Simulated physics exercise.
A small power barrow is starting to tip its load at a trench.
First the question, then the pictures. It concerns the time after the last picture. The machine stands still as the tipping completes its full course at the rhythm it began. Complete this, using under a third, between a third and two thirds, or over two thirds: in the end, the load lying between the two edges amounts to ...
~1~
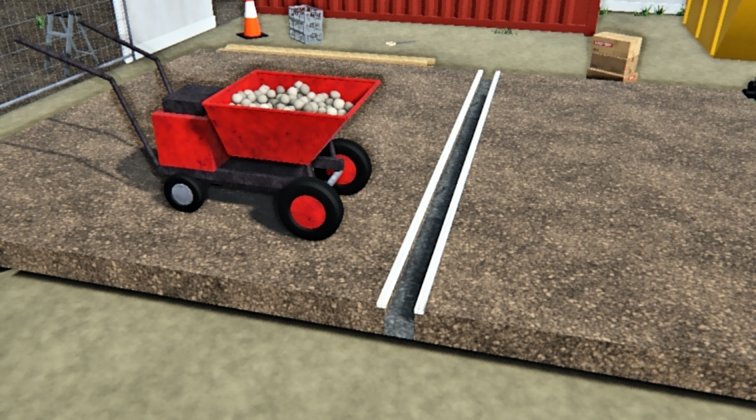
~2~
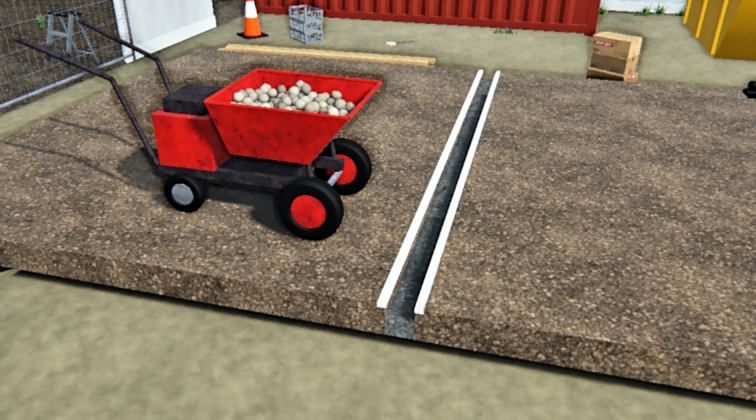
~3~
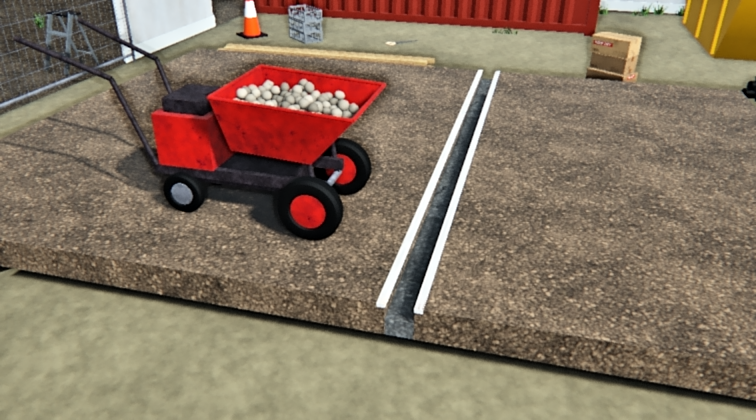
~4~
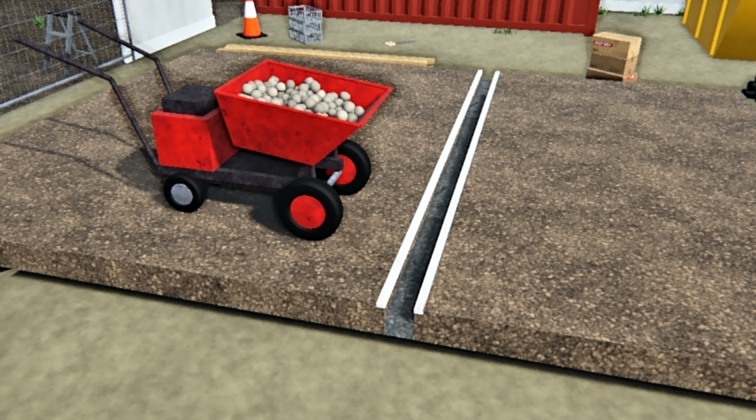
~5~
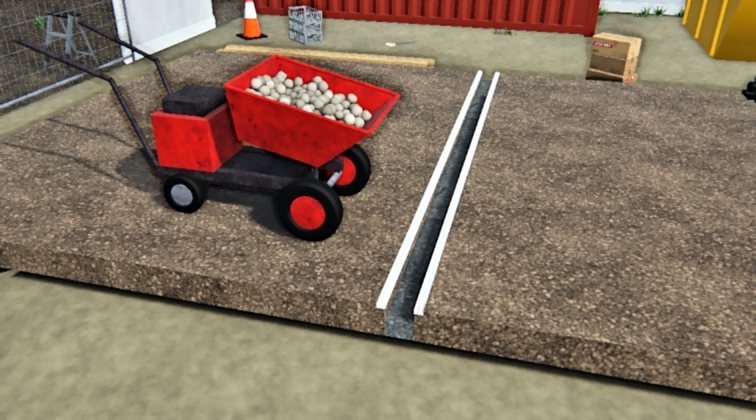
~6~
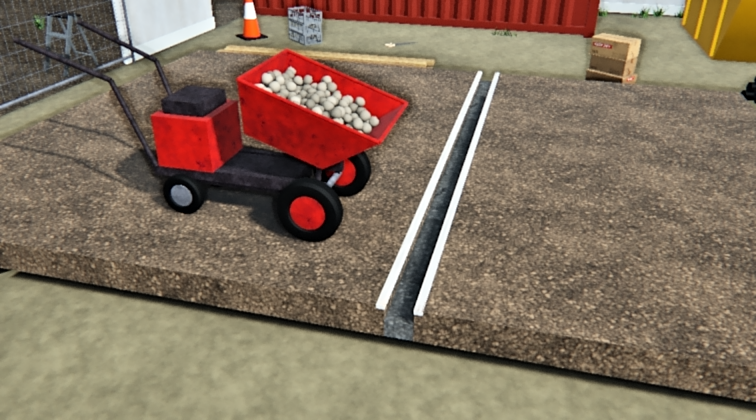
The load between the two edges amounts to under a third of it.
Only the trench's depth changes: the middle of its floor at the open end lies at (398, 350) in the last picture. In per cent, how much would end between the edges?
Around 40 percent.
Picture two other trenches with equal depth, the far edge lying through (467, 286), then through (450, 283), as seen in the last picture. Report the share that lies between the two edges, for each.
The first try gives 80 percent, then the second gives 60 percent.
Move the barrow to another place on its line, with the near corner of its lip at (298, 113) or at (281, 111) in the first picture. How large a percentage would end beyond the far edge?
20 % and 10 %.
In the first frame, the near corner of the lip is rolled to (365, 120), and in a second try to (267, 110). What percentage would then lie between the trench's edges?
About 0 per cent, then about 30 per cent.
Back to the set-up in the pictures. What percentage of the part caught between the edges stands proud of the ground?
Roughly 40 %.
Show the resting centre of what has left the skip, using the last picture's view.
Near (468, 230).
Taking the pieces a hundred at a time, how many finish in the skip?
Roughly 5 per cent.
Just after the last frame, skip tipped steeply; every one in the skip.
A moment on, skip tipped steeply; the larger part in the skip; about a tenth in or heaped over the trench; about a tenth beyond it; just a few falling.
Further on, skip tipped right over; roughly a quarter in the skip; about a tenth in or heaped over the trench; roughly two thirds beyond it.
When it is over, skip tipped right over; about a tenth in the skip; roughly a quarter in or heaped over the trench; roughly two thirds beyond it.
